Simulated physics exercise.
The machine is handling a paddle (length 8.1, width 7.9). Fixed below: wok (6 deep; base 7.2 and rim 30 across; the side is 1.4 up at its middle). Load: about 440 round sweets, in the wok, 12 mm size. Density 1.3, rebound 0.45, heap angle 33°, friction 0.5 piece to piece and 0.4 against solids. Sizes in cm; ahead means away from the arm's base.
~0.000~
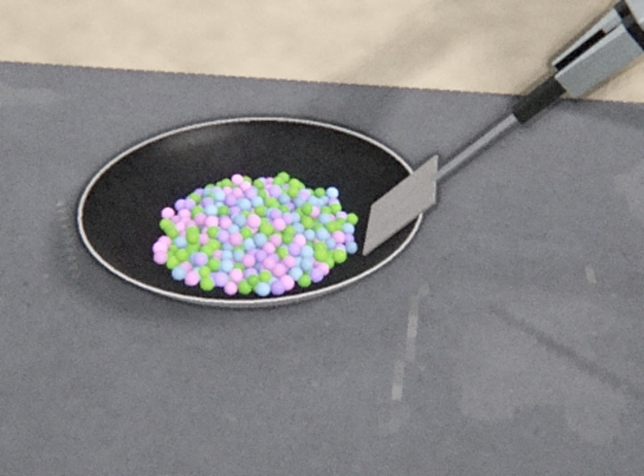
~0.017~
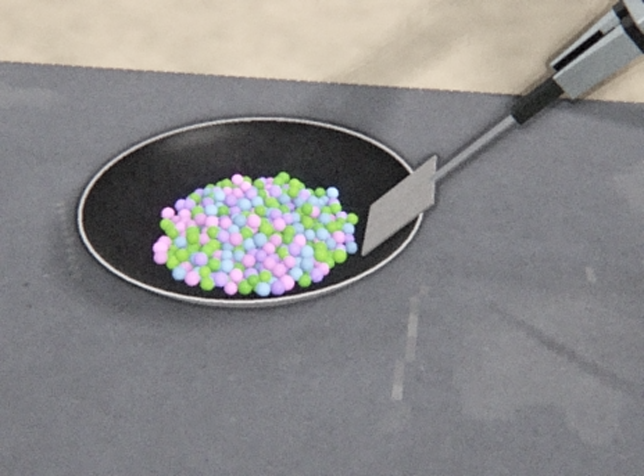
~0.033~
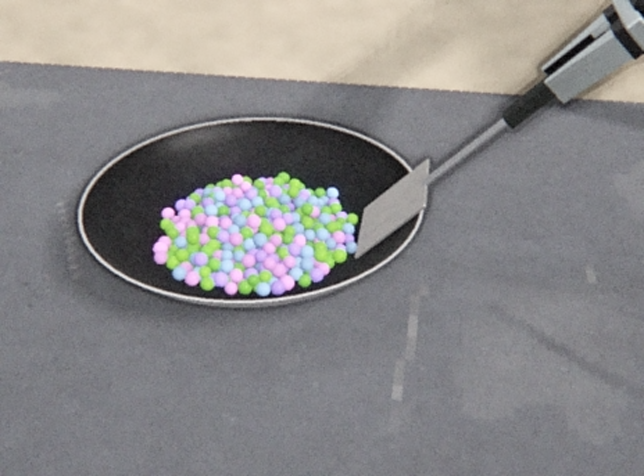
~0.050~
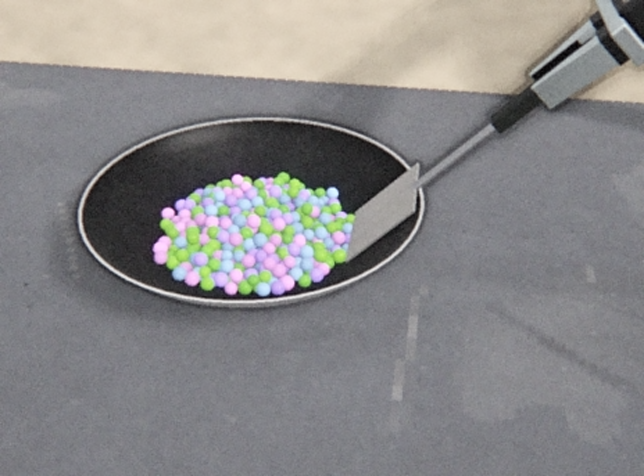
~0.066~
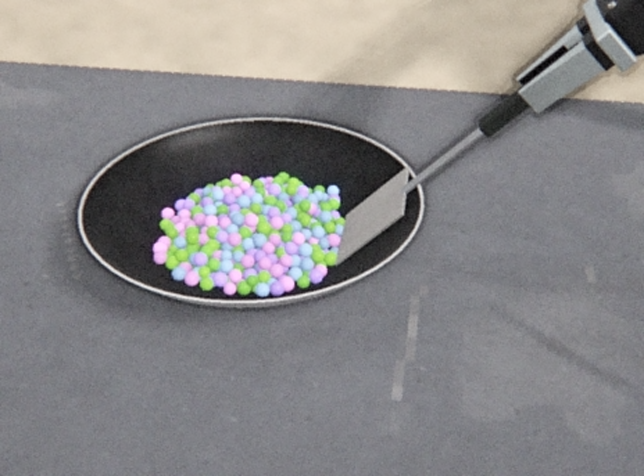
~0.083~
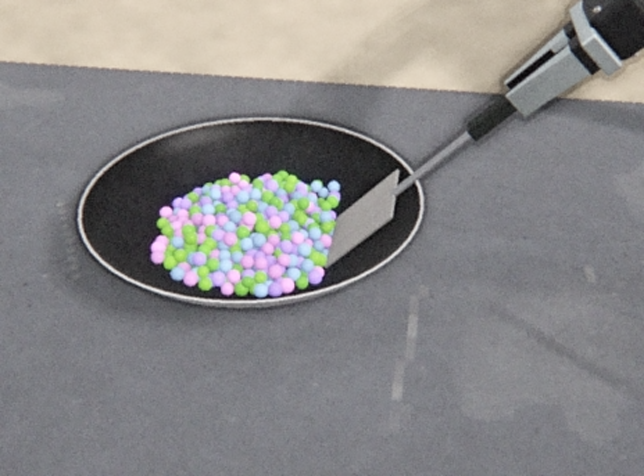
A mechanical arm reaches in from the upper right, holding a flat grey paddle over a dark, pale-rimmed wok on a grey surface, seen from above at an angle. Small round sweets in pink, green, blue and purple lie heaped in the wok. The paddle shifts slightly, then slides left and a little down against the heap's right edge, nudging the nearest sweets inward, while the camera stays still.
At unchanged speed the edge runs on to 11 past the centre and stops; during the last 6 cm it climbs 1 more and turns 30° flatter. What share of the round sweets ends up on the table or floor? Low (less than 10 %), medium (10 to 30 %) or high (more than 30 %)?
On the table or floor the share is medium, 10 to 30 %.
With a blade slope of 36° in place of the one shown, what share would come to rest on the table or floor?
It would be near 10 per cent.
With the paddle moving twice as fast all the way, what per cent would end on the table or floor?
In that case some 30 per cent.
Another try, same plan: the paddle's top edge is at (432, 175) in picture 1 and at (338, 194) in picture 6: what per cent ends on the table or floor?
Some 40 per cent.
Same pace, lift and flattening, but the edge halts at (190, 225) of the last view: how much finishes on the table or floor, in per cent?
About 0 per cent.
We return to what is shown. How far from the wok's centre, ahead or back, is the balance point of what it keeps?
About 4.5 cm ahead.
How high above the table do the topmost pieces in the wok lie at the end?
Roughly 7.5 cm.
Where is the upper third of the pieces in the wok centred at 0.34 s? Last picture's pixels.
At about (148, 197).
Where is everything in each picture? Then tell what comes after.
Paddle top edge at (436, 178), sloping 47°; upper third of the load around (255, 222), from x 160 to 350, top at y 180; 444 in the wok, in the first frame.
Paddle top edge at (434, 179), sloping 47°; upper third of the load around (255, 222), from x 160 to 350, top at y 180, in the second frame.
Paddle top edge at (427, 182), sloping 47°; upper third of the load around (255, 222), from x 160 to 350, top at y 180, in the third frame.
Paddle top edge at (417, 186), sloping 47°; upper third of the load around (255, 222), from x 160 to 350, top at y 180, in the fourth frame.
Paddle top edge at (406, 190), sloping 47°; upper third of the load around (256, 220), from x 160 to 340, top at y 180, in the fifth frame.
Paddle top edge at (395, 192), sloping 47°; upper third of the load around (251, 217), from x 160 to 335, top at y 175; 444 in the wok, in the sixth frame.
By 0.21 s, sloping 47°, highest piece 5 above the table; 444 in the wok.
By 0.34 s, sloping 39°, highest piece 7 above the table; 444 in the wok.
By 0.61 s, sloping 17°, highest piece 8 above the table; 375 in the wok, 63 on the table or floor, 6 on the blade or in flight.
By 1.66 s, sloping 17°, highest piece 8 above the table; 374 in the wok, 70 on the table or floor.
Final count, 374 in the wok, 70 on the table or floor. That is 16 % on the table or floor.
